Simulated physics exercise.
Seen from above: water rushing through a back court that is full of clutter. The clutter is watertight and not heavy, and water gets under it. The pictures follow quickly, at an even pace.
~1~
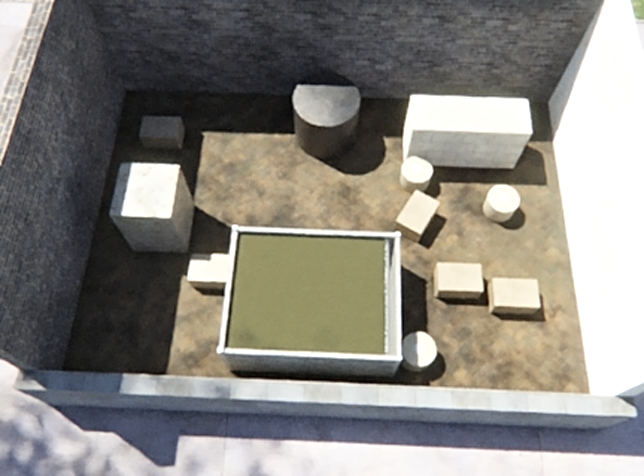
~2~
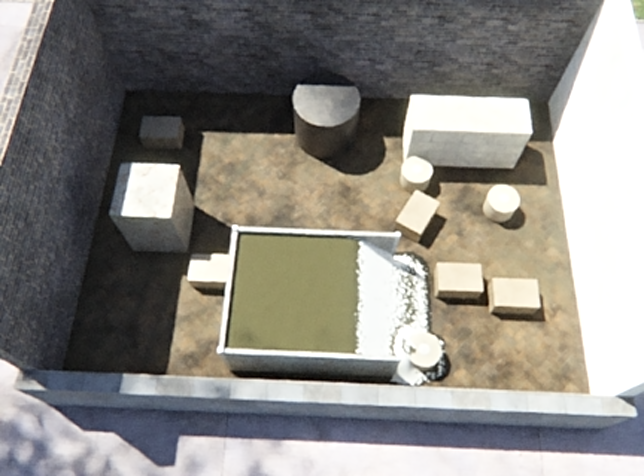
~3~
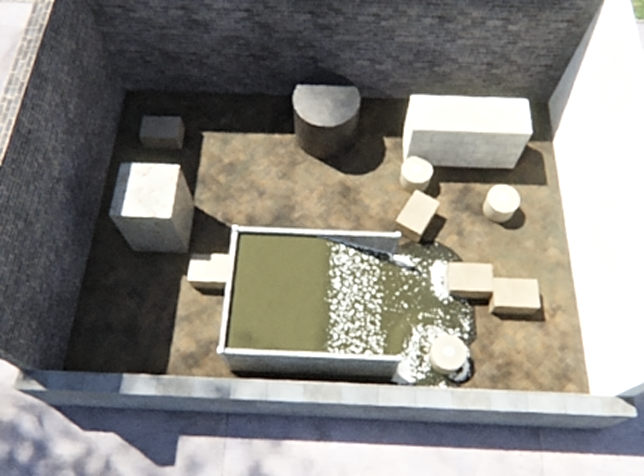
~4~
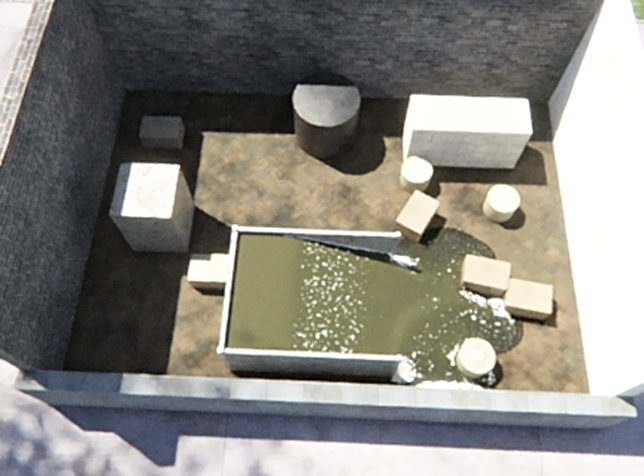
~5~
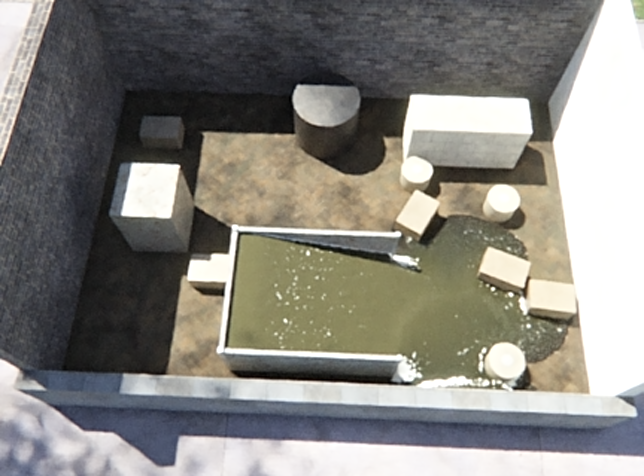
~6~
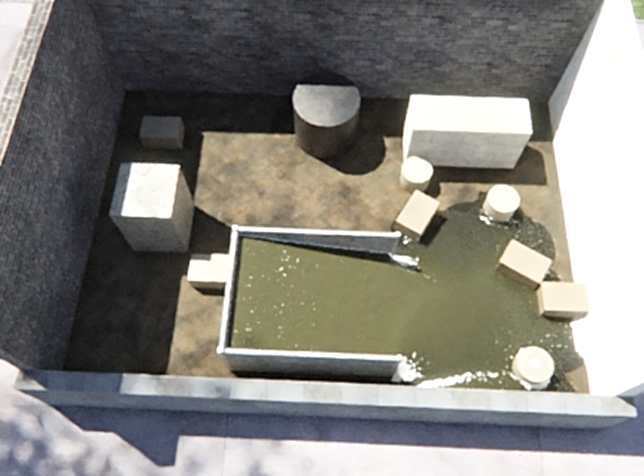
In this clip, seen from above, murky green water bursts from the right side of a walled tank in a cluttered court and spreads rightward across the ground, pushing a pale round tub and then two tan crates to the right.
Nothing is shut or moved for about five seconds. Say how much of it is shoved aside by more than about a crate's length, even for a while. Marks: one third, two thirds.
That comes to two thirds or more.
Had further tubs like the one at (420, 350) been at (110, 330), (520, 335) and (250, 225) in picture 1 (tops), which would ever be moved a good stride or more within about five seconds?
In turn: No, pushed that far, less than that.
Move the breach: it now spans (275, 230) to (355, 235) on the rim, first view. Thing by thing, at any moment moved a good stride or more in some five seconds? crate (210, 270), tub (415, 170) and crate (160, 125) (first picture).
In that order: Short of that, pushed that far, shifted that much.
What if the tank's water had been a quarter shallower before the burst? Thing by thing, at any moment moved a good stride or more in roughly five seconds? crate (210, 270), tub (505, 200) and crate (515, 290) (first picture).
One after the other: Not that far, moved that far, pushed that far.
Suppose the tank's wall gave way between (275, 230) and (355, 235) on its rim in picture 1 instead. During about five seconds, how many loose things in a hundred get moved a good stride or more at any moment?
Close to 20 %.
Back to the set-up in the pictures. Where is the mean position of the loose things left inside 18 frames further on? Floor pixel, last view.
At about (388, 185).
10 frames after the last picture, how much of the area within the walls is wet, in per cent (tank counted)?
I make it 40 per cent.
A moment on, 3 of 8 are well off their spots; 3 afloat.
Next, 4 of 8 are well off their spots; 4 afloat.
Later, 5 of 8 are well off their spots; 5 afloat.
In the end, 6 of 8 are well off their spots, and 6 have been at some point; 5 afloat.
